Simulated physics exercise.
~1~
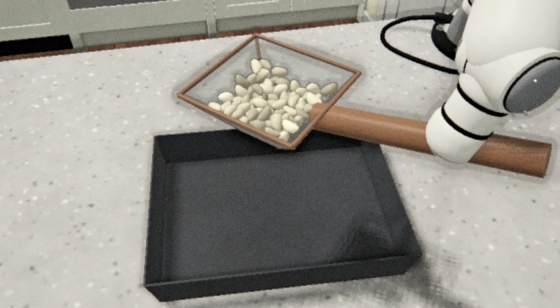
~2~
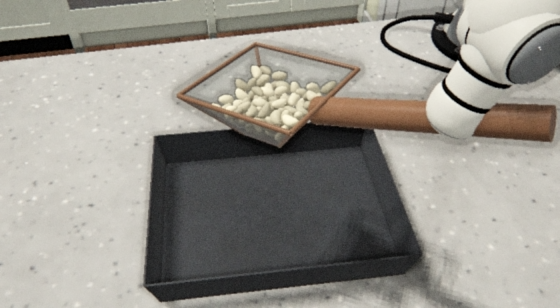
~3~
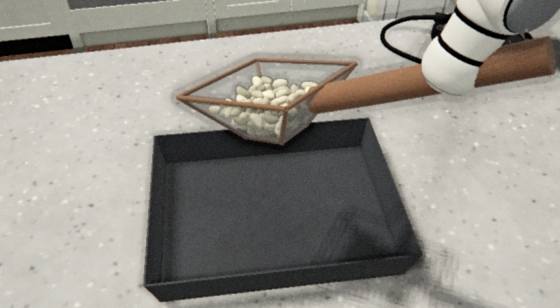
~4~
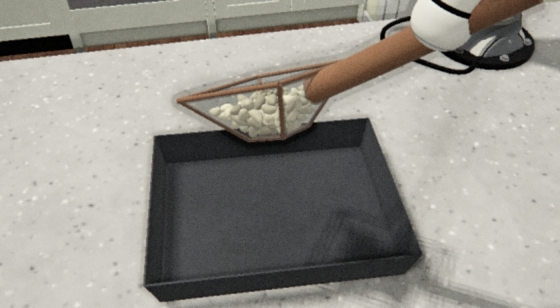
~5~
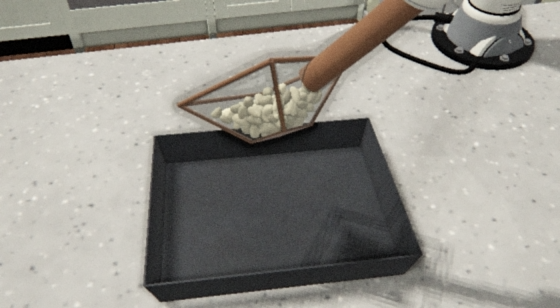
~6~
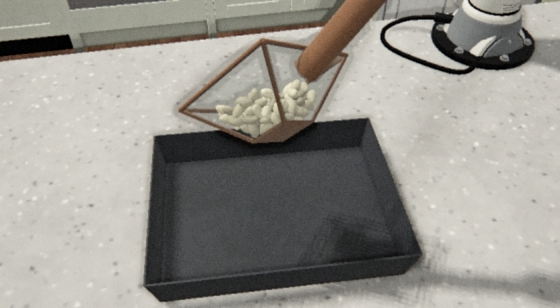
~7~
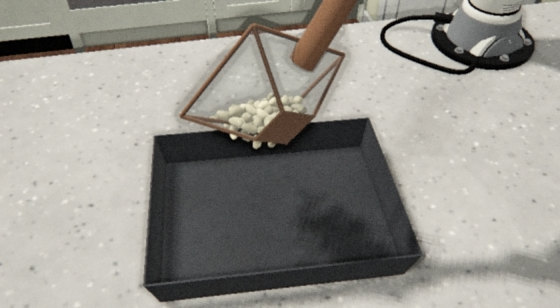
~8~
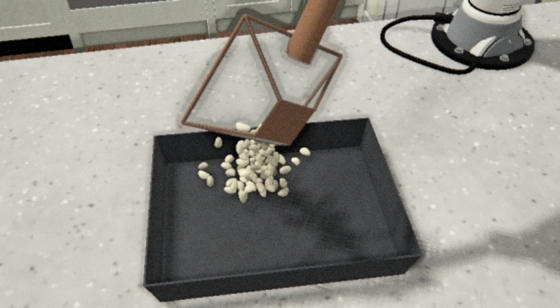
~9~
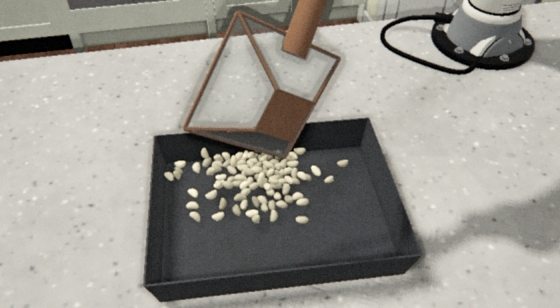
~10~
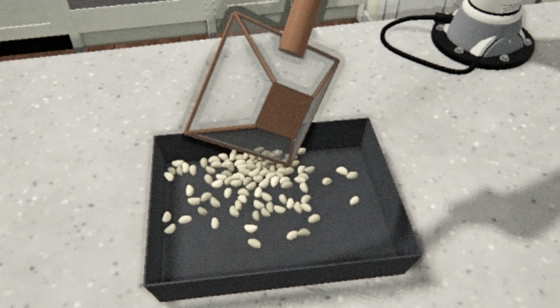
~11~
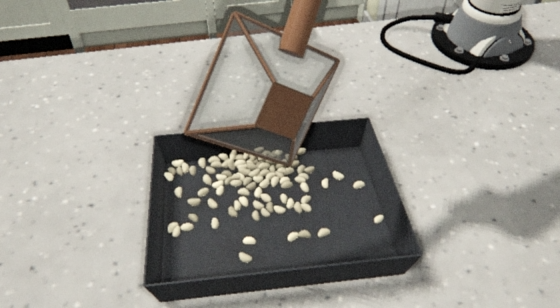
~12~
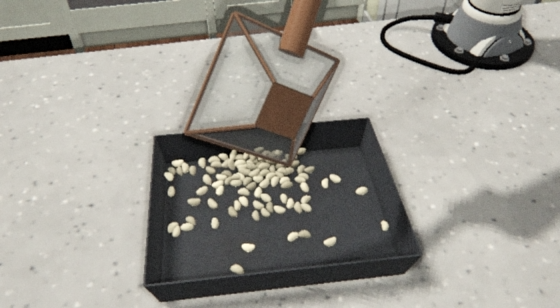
At first, a white robot arm holds a clear scoop with brown edges and a wooden handle, loaded with white beans, above the far edge of a black tray on a speckled counter. The arm steadily tilts the scoop, its handle swinging upward as the beans gather toward the lower edge. They begin to slip over the lip, then tumble together into the tray and spread across its floor. The scoop empties, tips slightly further and stays tilted. Finally, the beans lie clustered near the far side, with a few scattered toward the front and right.
